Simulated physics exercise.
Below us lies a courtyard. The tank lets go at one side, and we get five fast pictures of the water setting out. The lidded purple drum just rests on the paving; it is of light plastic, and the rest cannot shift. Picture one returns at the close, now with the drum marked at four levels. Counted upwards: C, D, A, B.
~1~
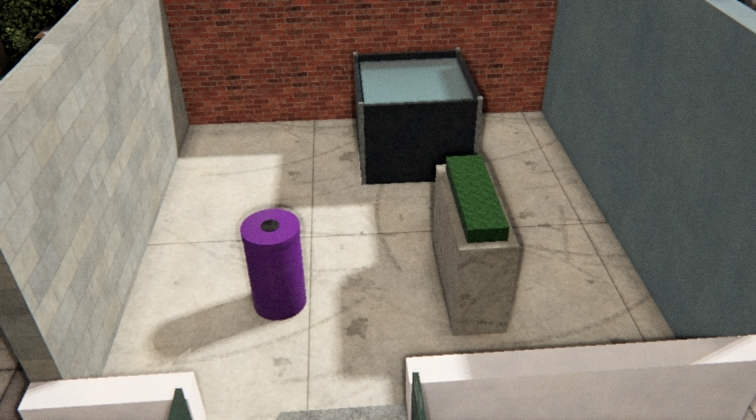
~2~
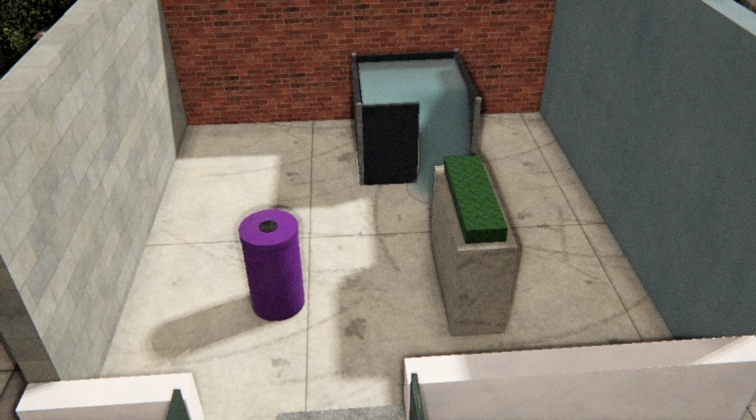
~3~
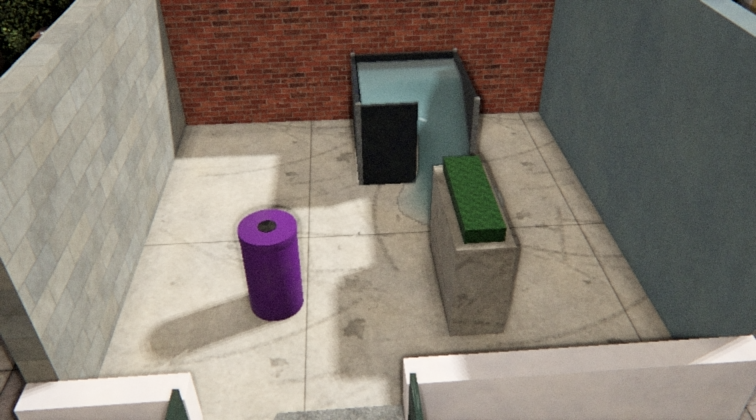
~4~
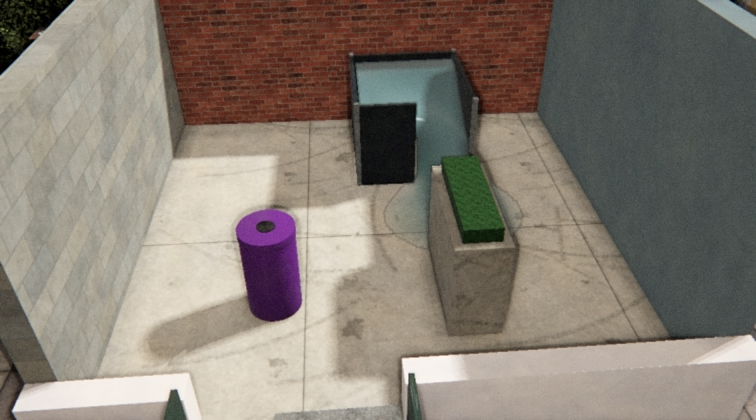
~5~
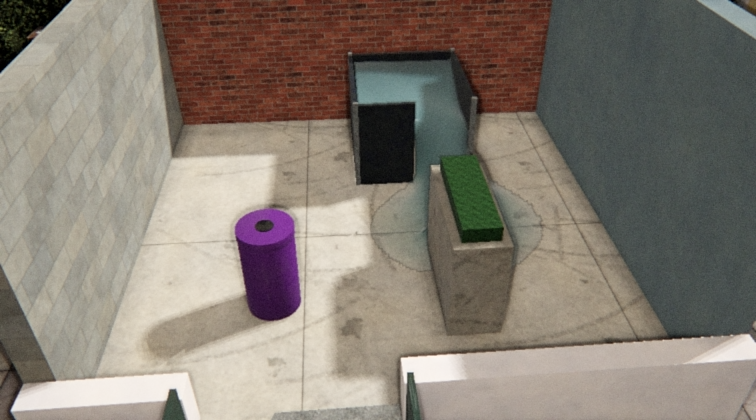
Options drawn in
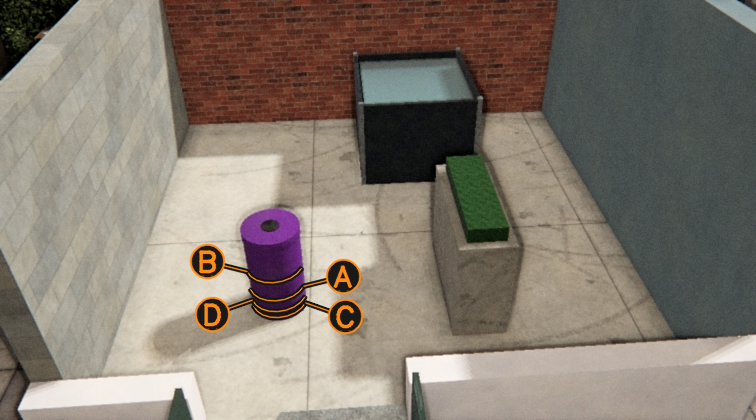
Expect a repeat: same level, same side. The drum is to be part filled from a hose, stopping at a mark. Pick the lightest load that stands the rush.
The limit is A.
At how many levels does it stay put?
Two of the four.
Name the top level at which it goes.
D.
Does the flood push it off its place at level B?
No.
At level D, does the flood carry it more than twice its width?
No.
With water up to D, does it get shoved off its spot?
Yes, it does.
On the marked copy, A at (275, 300); B at (273, 282); C at (278, 317); D at (277, 311); from the bottom up C, D, A, B.
With A, it does not move.
With B, it does not move.
With C, it is pushed about 3 times its own width away.
With D, it is pushed about its own width away.
